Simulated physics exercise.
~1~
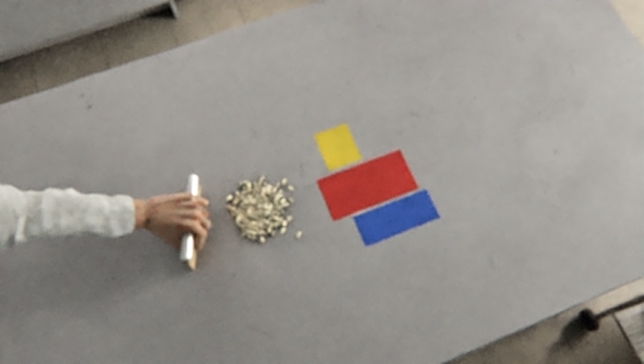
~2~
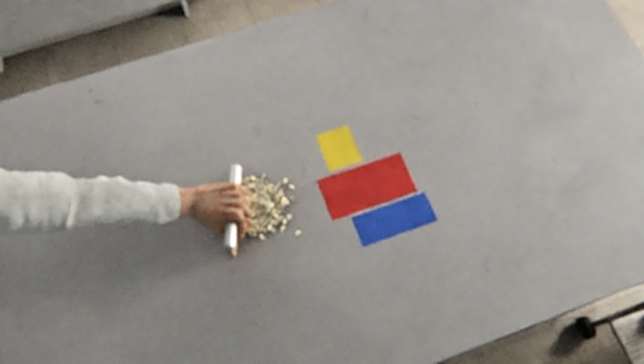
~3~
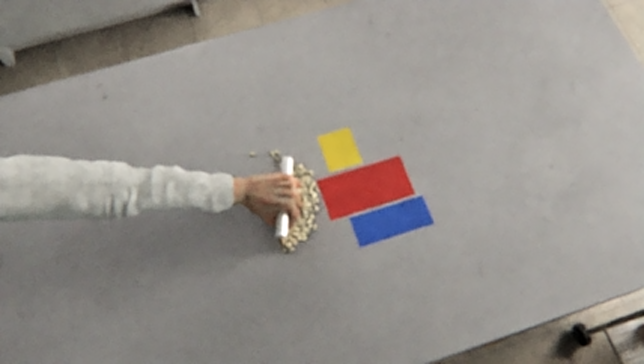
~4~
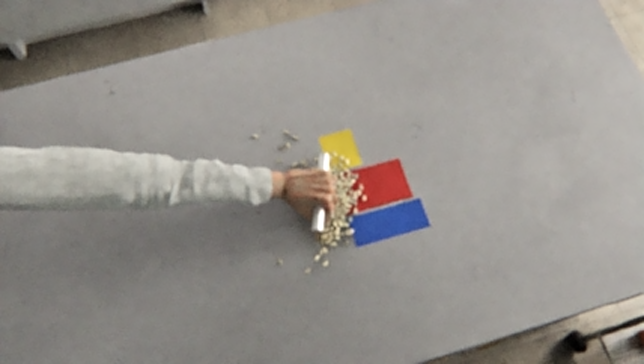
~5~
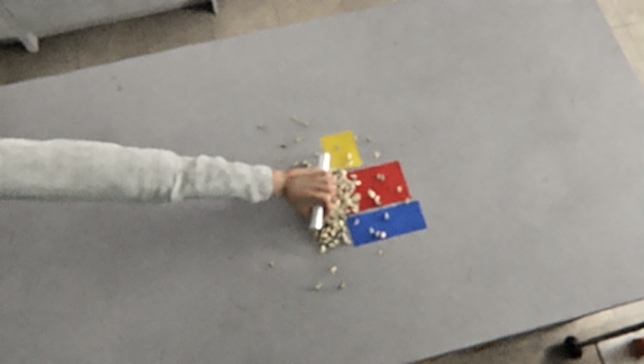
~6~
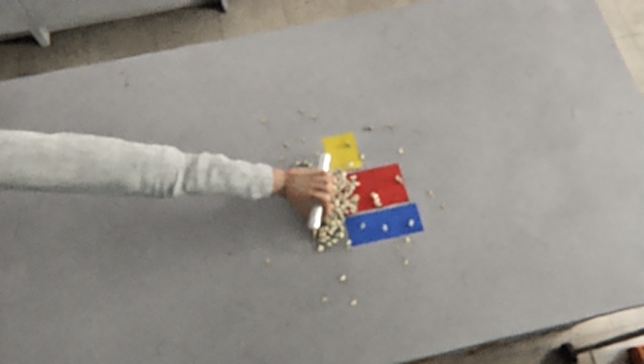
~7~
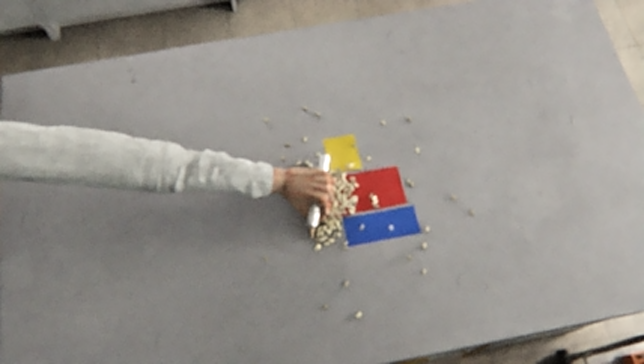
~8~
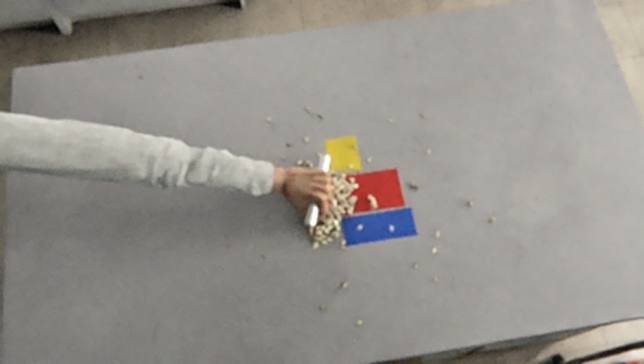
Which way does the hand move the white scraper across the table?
The hand moves the scraper to the right, into the pale beans and towards the coloured sheets.
